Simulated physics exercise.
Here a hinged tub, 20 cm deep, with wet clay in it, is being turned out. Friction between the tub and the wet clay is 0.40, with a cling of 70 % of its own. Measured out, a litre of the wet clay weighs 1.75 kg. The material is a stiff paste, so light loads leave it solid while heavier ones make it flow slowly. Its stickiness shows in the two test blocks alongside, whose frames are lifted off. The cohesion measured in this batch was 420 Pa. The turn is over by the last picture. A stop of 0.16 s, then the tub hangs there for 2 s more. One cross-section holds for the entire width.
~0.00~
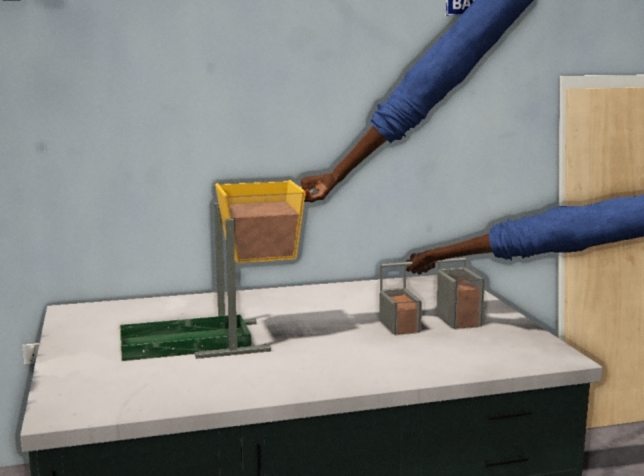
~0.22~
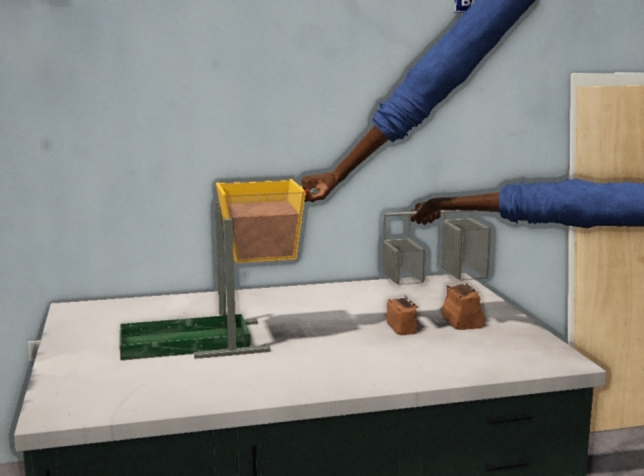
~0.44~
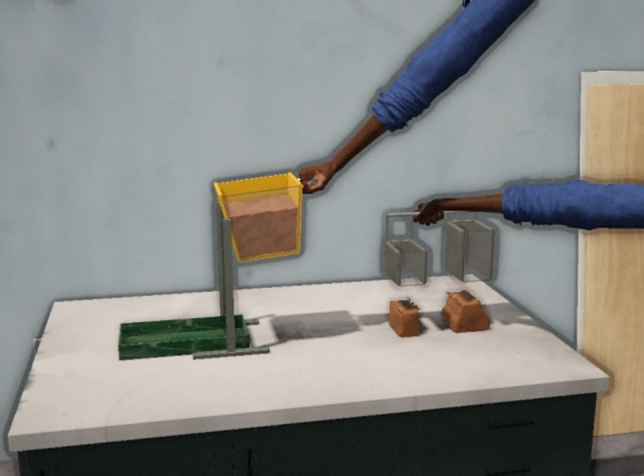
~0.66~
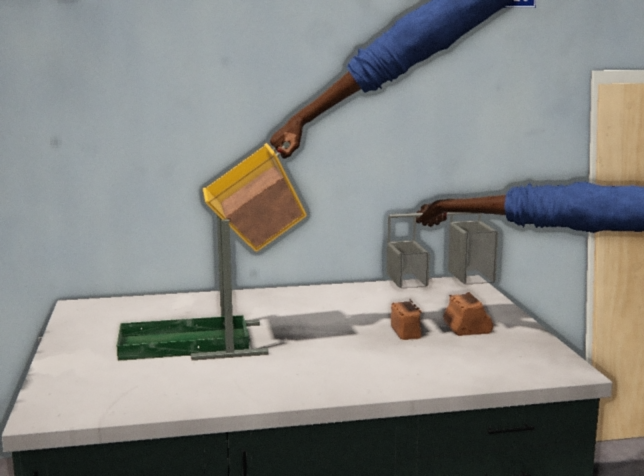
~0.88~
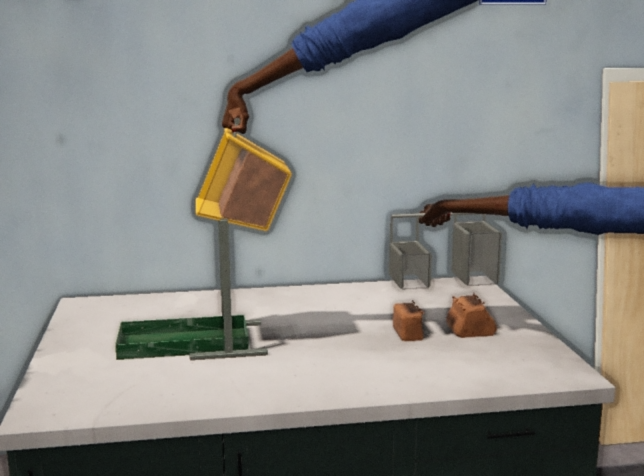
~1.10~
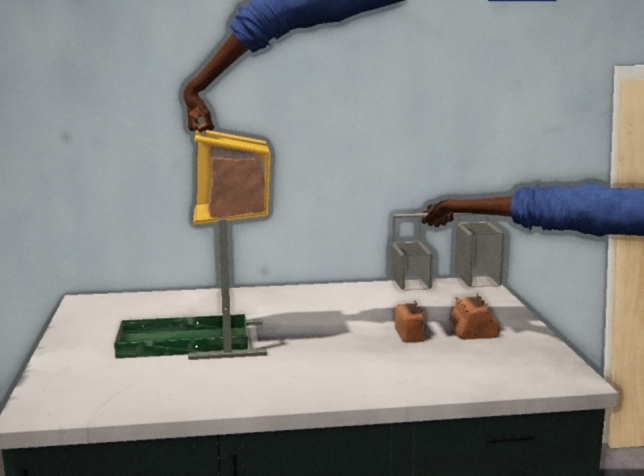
A gray frame was lifted by one hand off two brown clay blocks, which sagged slightly, and then another hand swung a yellow tub of clay up and over leftward until it stood on its side.
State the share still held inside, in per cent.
Roughly 68 per cent is still held inside.
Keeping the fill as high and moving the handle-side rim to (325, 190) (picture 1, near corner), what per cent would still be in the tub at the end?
Roughly 45 %.
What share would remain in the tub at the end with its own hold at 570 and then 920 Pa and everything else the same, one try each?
The answers, in order, are 65 % and 100 %.
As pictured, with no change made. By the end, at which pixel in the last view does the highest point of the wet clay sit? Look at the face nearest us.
Peak location: Approx. (250, 182).
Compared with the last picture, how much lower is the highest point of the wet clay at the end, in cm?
About 8 cm.
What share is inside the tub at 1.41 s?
Some 75 per cent.
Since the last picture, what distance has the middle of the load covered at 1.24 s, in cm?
Shift: Some 4 cm.
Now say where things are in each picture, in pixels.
Handle-side rim at (302, 192), tilt 0 degrees; crest of the wet clay at (295, 213); block heights 9.3 cm, 14 cm (left to right), in the first picture.
Handle-side rim at (302, 192), tilt 0 degrees; crest of the wet clay at (295, 213); block heights 9.2 cm, 12 cm (left to right), in the second picture.
Handle-side rim at (299, 185), tilt 6 degrees; crest of the wet clay at (296, 208); block heights 9.1 cm, 11 cm (left to right), in the third picture.
Handle-side rim at (273, 155), tilt 34 degrees; crest of the wet clay at (280, 178); block heights 9.1 cm, 11 cm (left to right), in the fourth picture.
Handle-side rim at (228, 139), tilt 66 degrees; crest of the wet clay at (251, 154); block heights 9.1 cm, 10 cm (left to right), in the fifth picture.
Handle-side rim at (196, 142), tilt 86 degrees; crest of the wet clay at (216, 158); block heights 9.1 cm, 10 cm (left to right), in the sixth picture.
After 1.24 s, the tub is at 87 degrees and holds 98 %.
After 1.41 s, the tub is at 87 degrees and holds 74 %.
After 1.58 s, the tub is at 87 degrees and holds 68 %.
After 1.75 s, the tub is at 87 degrees and holds 68 %.
After 3.10 s, the tub is at 87 degrees and holds 68 %.
